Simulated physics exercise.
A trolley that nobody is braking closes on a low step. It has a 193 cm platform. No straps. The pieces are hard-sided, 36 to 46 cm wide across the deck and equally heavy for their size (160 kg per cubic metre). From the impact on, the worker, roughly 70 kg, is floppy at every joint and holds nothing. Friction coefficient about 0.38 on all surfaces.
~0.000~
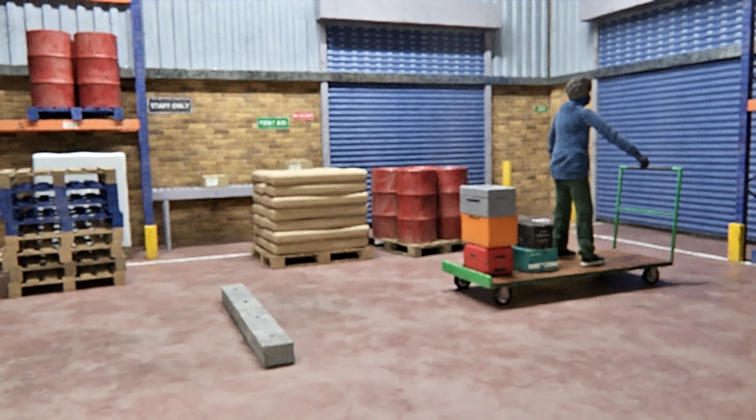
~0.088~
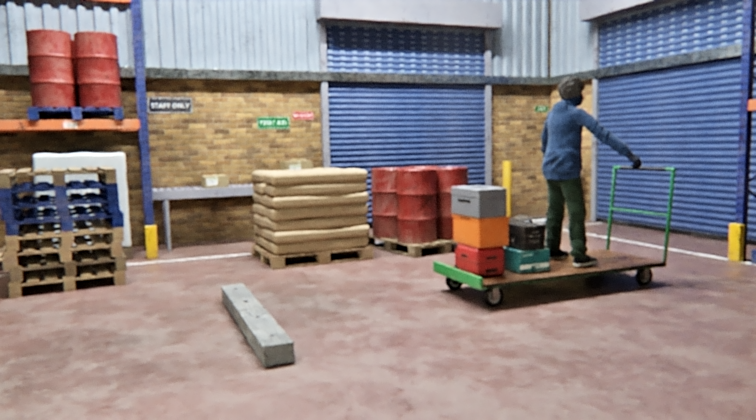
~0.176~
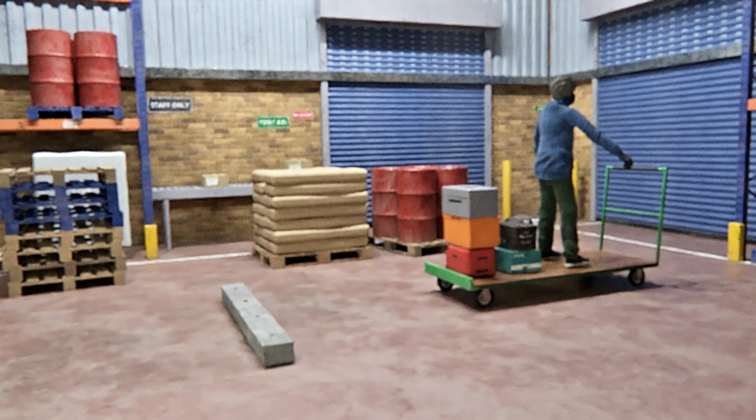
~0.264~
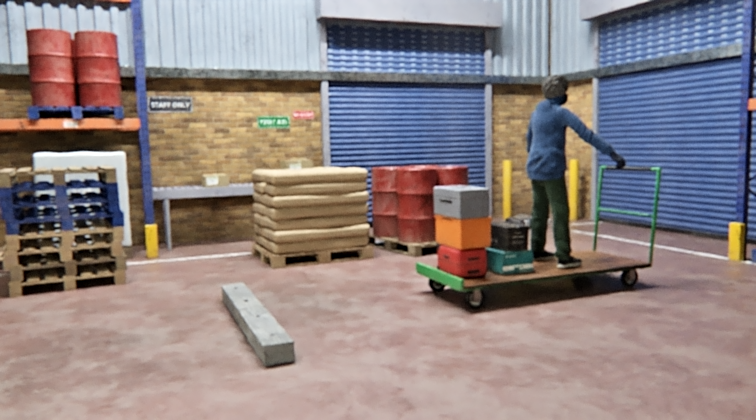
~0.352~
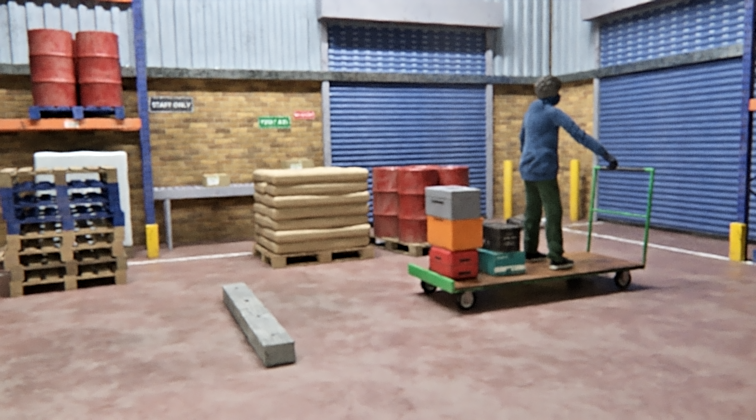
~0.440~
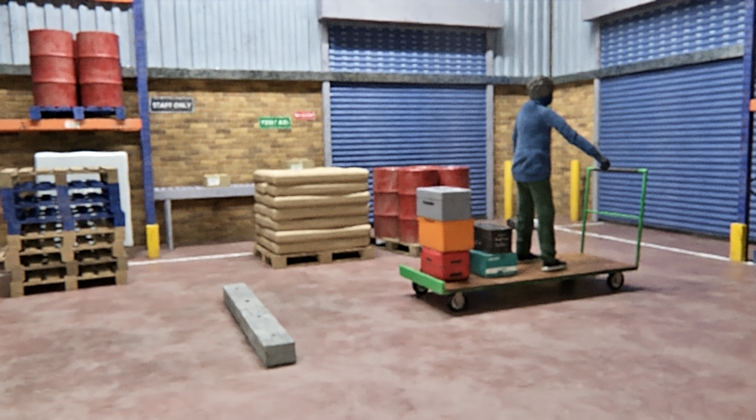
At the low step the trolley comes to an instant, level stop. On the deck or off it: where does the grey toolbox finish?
In the end the grey toolbox remains on the deck.
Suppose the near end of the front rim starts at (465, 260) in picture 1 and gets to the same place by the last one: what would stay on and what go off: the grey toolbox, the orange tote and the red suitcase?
Then grey off, orange off, red on.
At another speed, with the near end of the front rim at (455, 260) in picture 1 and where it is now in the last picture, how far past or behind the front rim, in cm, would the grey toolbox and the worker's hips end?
In that case grey 60 past, hips 50 behind.
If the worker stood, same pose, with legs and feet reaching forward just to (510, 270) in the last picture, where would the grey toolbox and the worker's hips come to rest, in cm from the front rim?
In that case grey 120 past, hips 30 behind.
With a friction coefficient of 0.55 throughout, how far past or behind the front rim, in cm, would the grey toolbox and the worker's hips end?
Then grey 20 behind, hips 50 behind.
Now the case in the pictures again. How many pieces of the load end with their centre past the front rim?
The count is 0.
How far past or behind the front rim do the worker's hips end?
About 50 cm behind the rim.
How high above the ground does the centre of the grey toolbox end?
About 85 cm.
Impact comes at 1.81 s.
After 2.06 s the grey toolbox is 7 cm behind the rim, tilted 0°, near (260, 215) in the last picture's view.
After 2.36 s the grey toolbox is 9 cm behind the rim, tilted 0°, near (263, 215) in the last picture's view.
After 2.81 s the grey toolbox is 9 cm behind the rim, tilted 0°, near (262, 215) in the last picture's view.
When all is still (3.9 s), nothing is past the rim; behind it, teal carton, black parcel, grey toolbox, red suitcase, orange tote and the worker's hips.
